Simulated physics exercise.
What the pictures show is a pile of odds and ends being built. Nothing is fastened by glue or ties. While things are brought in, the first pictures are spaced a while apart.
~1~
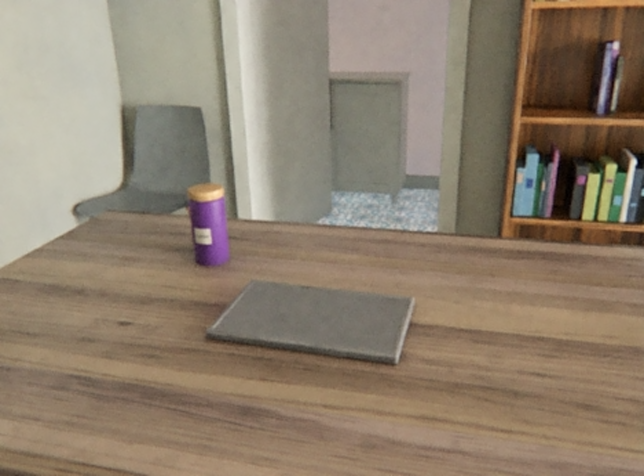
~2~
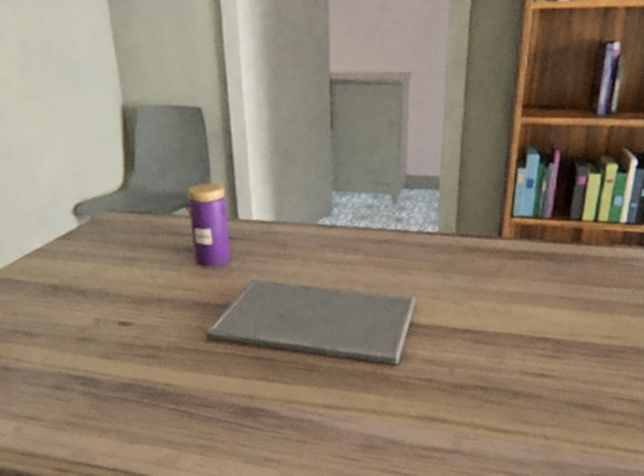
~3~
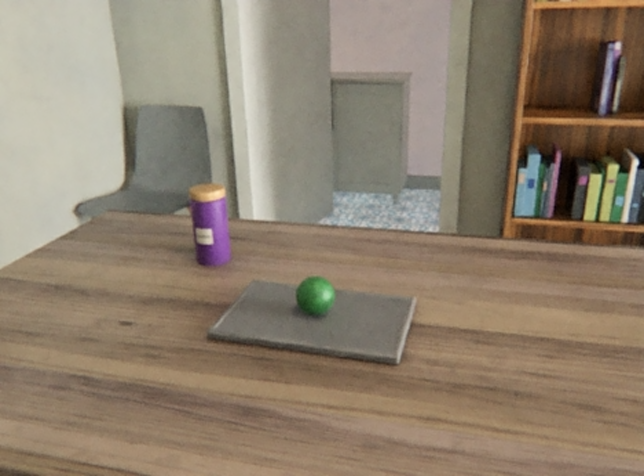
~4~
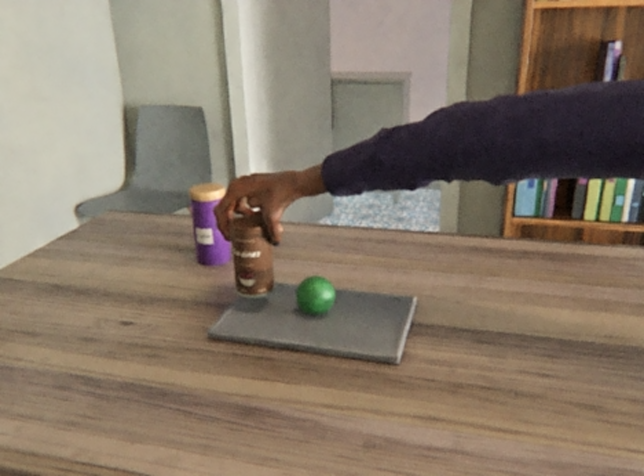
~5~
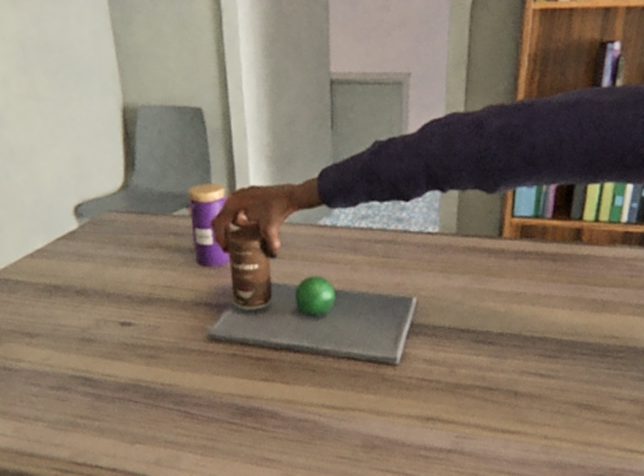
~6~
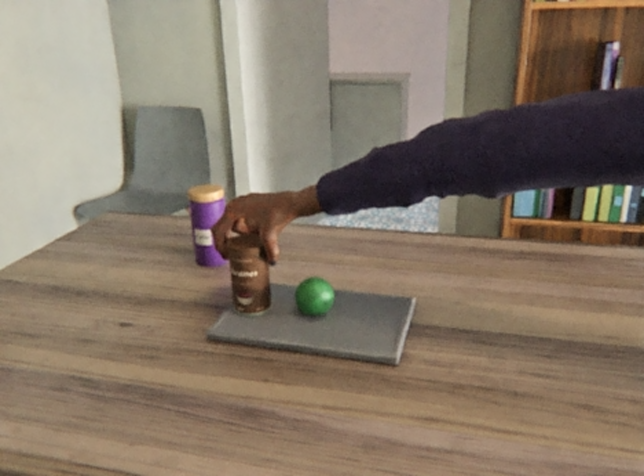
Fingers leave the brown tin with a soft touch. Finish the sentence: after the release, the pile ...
After the release, the pile stays upright.
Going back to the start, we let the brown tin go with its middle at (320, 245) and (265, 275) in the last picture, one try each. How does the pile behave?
First, it comes apart; second, it keeps its balance.
Then, 0.70 s after the last picture, nothing has stirred.
Then, 1.40 s after the last picture, brown tin resting near (250, 275).
At rest, all 4 in place. Seen from the same camera at the end, brown tin near (250, 275). The pile holds.
